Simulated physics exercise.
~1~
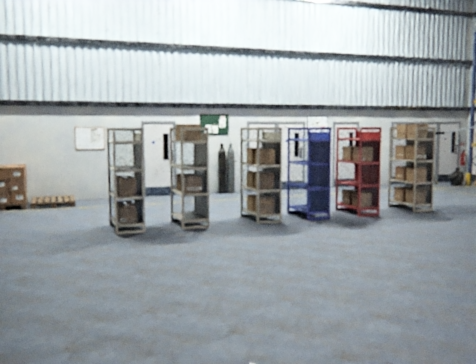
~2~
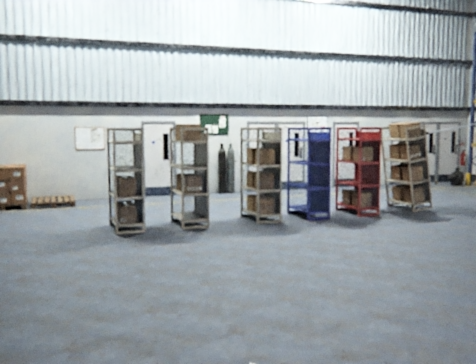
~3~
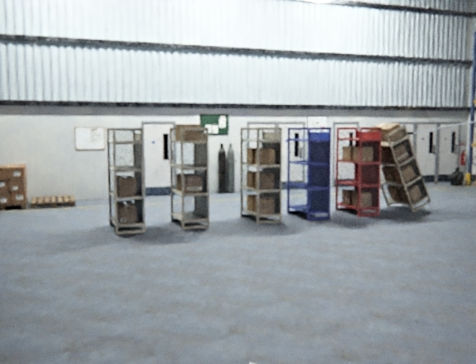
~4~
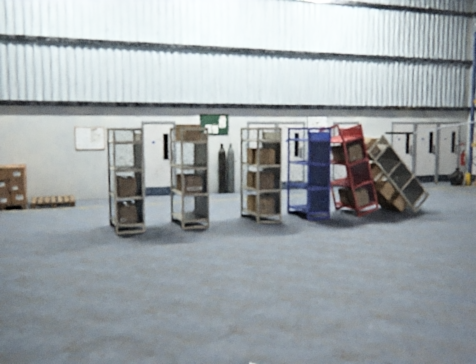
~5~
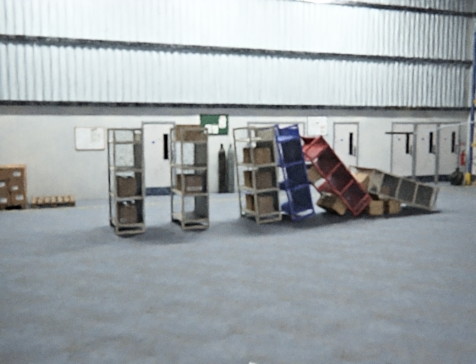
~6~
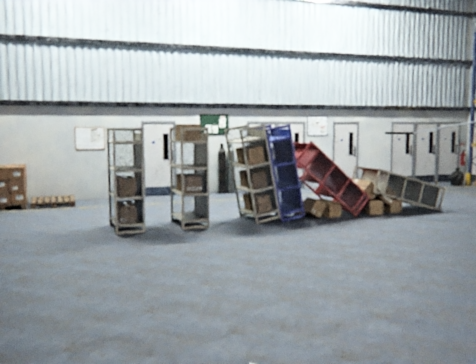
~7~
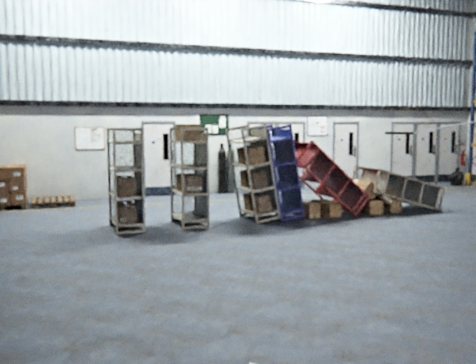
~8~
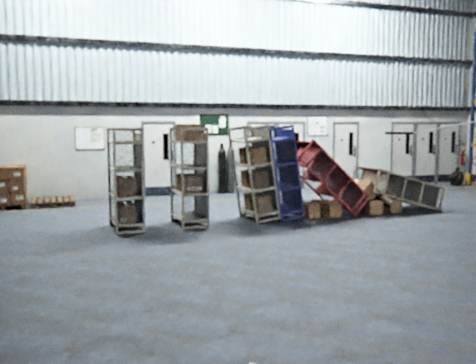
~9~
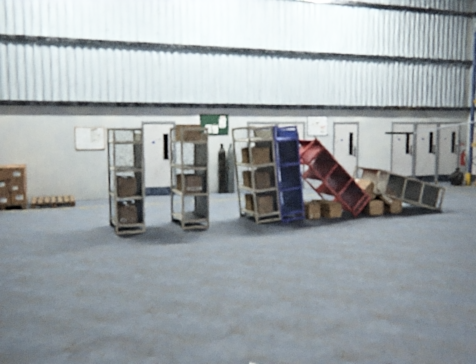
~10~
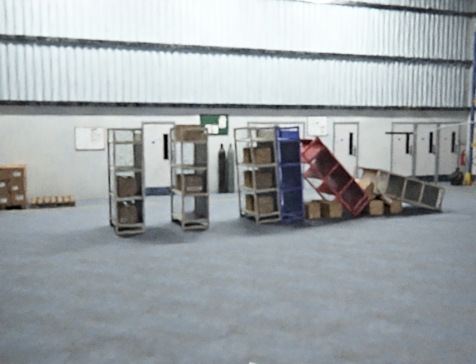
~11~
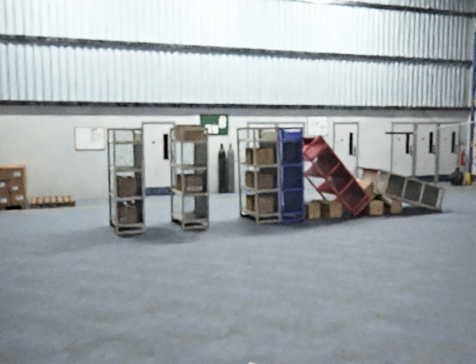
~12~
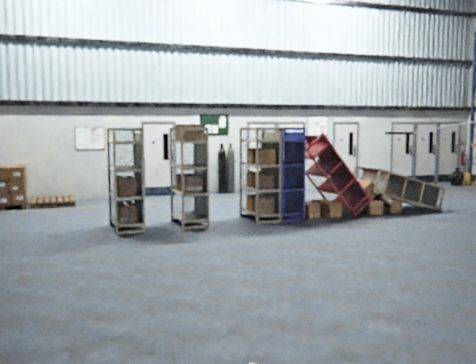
The rightmost rack topples left, spilling boxes, and the red rack ends leaning while four stand.
